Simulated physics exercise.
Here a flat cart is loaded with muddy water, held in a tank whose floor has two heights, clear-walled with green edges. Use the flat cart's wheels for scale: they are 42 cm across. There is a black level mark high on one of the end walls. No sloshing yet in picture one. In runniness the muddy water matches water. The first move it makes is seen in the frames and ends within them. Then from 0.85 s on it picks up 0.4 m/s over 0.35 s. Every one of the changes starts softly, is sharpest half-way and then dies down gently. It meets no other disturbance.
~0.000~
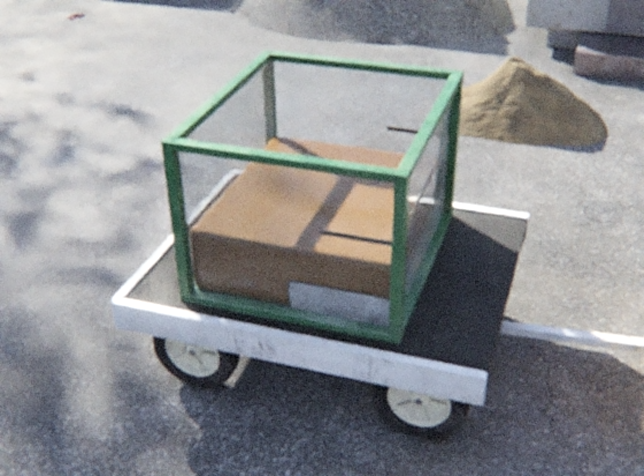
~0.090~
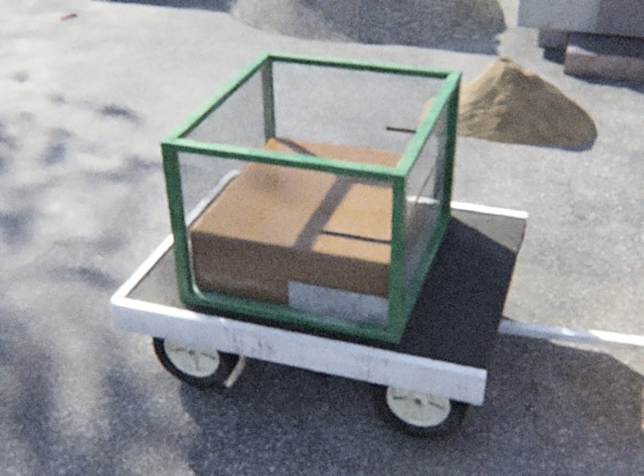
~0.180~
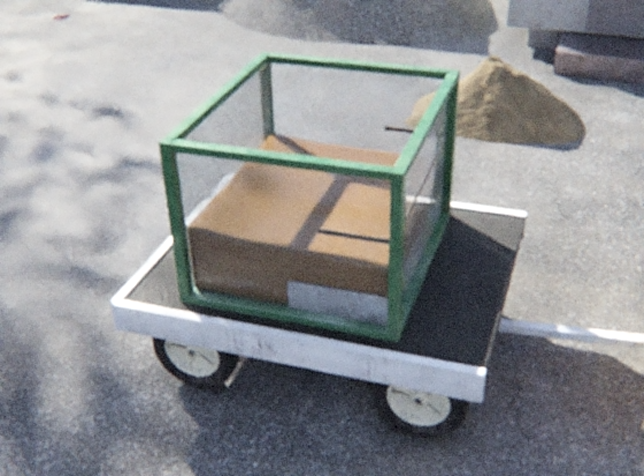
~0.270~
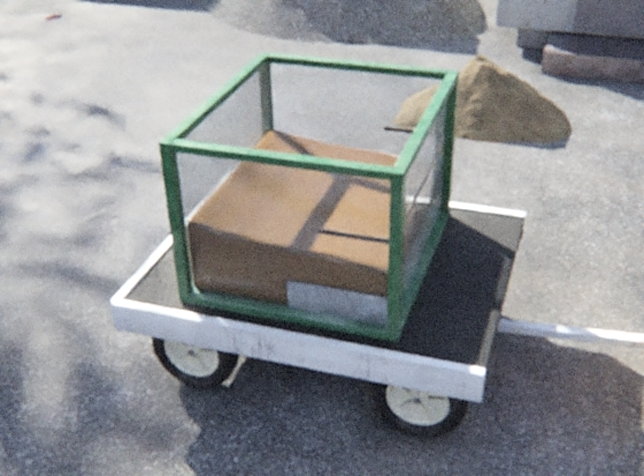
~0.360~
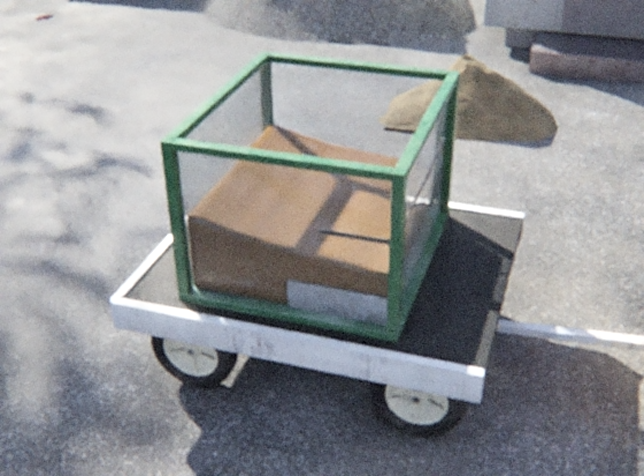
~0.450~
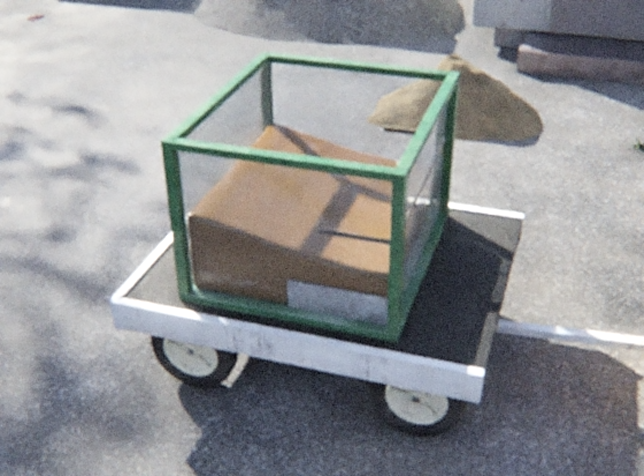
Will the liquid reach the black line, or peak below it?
It can't clear it.
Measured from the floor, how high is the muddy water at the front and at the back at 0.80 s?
Level, front = 28 cm; level, back = 30 cm.
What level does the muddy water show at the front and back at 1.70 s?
Level: ~ 26 cm in front; 34 cm behind.
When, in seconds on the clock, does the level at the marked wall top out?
I'd say close to 2.2 seconds.
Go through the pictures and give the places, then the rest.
In the first frame, the muddy water reaches (380, 253) at the front end; it reaches (212, 225) at the back end; no slope yet; edge of the step at (340, 291); the front is on the right, levels are read along the near wall; the black line, on the front wall, is at (369, 240); a wheel hub at (189, 357).
In the second frame, the muddy water reaches (379, 252) at the front end; it reaches (211, 225) at the back end; no slope yet.
In the third frame, the muddy water reaches (378, 254) at the front end; it reaches (210, 224) at the back end; hardly any slope.
In the fourth frame, the muddy water reaches (378, 257) at the front end; it reaches (209, 216) at the back end; it is heaped 6° towards the back.
In the fifth frame, the muddy water reaches (378, 262) at the front end; it reaches (209, 211) at the back end; it is heaped 9° towards the back.
In the sixth frame, the muddy water reaches (378, 264) at the front end; it reaches (209, 210) at the back end; it is heaped 10° towards the back; a wheel hub at (188, 356).
After 0.80 s it stands 31 cm high behind and 28 cm in front; all of it is still inside.
After 1.20 s it stands 32 cm high behind and 33 cm in front; all of it is still inside.
After 1.70 s it stands 33 cm high behind and 27 cm in front; all of it is still inside.
After 4.18 s the waves are smaller; the highest at the front wall was 36 cm, at 2.15 s, against a line at 42 cm.
